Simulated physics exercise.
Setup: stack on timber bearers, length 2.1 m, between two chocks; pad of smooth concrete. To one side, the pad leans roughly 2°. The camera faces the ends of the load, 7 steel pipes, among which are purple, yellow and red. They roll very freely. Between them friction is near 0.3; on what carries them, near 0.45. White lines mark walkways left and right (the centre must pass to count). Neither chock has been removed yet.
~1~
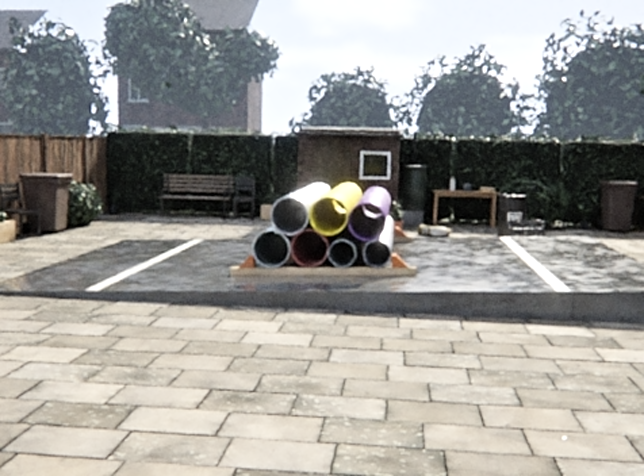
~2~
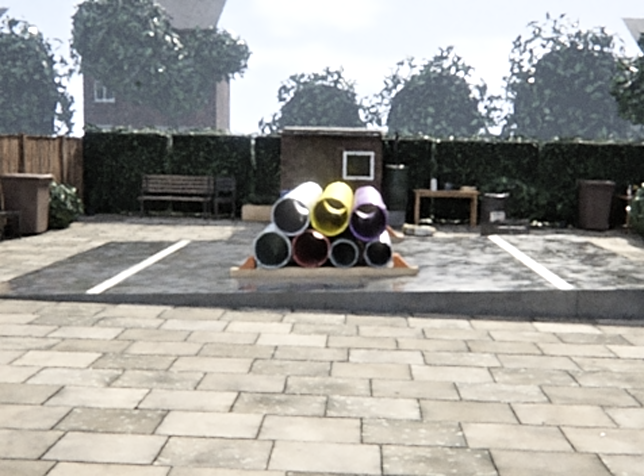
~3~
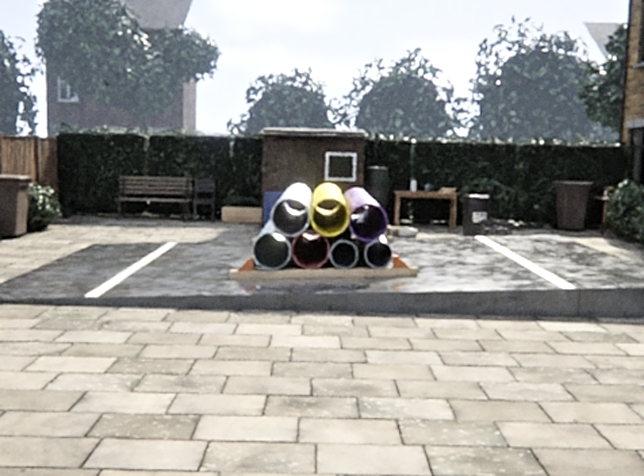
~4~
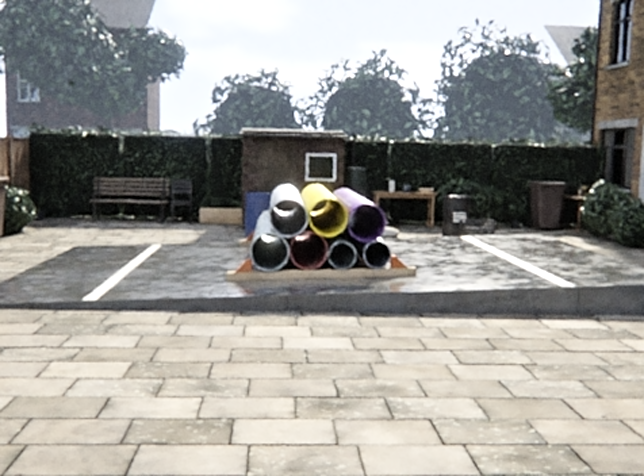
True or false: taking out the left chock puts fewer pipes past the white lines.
False; the right chock does.
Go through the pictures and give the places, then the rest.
The first frame shows purple (367, 222), yellow (329, 216), red (309, 249); the pad slopes 2° down to the left; 4 of the 7 form the bottom row; nothing moves.
The second frame shows purple (369, 222), yellow (330, 216), red (311, 249); nothing moves.
The third frame shows purple (369, 223), yellow (330, 217), red (311, 250); both chocks in; lines at (121, 276) and (547, 276); nothing moves.
The fourth frame shows purple (367, 223), yellow (328, 217), red (309, 251); at rest.
If it is the left, after 3.7 s, purple is on the bearers, 95 cm from the bearers' left end, rolling left; yellow is off the bearers, 85 cm short of the left line, rolling left; red is past the left line; 3 past a line.
If it is the left, in the end, purple is past the left line; yellow is past the left line; red is past the left line; 7 past a line.
If it is the right, after 3.3 s, purple is on the bearers, 45 cm from the bearers' right end; yellow is up on others, 90 cm from the bearers' right end; red is on the bearers, 95 cm from the bearers' left end; 0 past a line.
If it is the right, in the end, purple is on the bearers, 45 cm from the bearers' right end; yellow is up on others, 90 cm from the bearers' right end; red is on the bearers, 95 cm from the bearers' left end; 0 past a line.
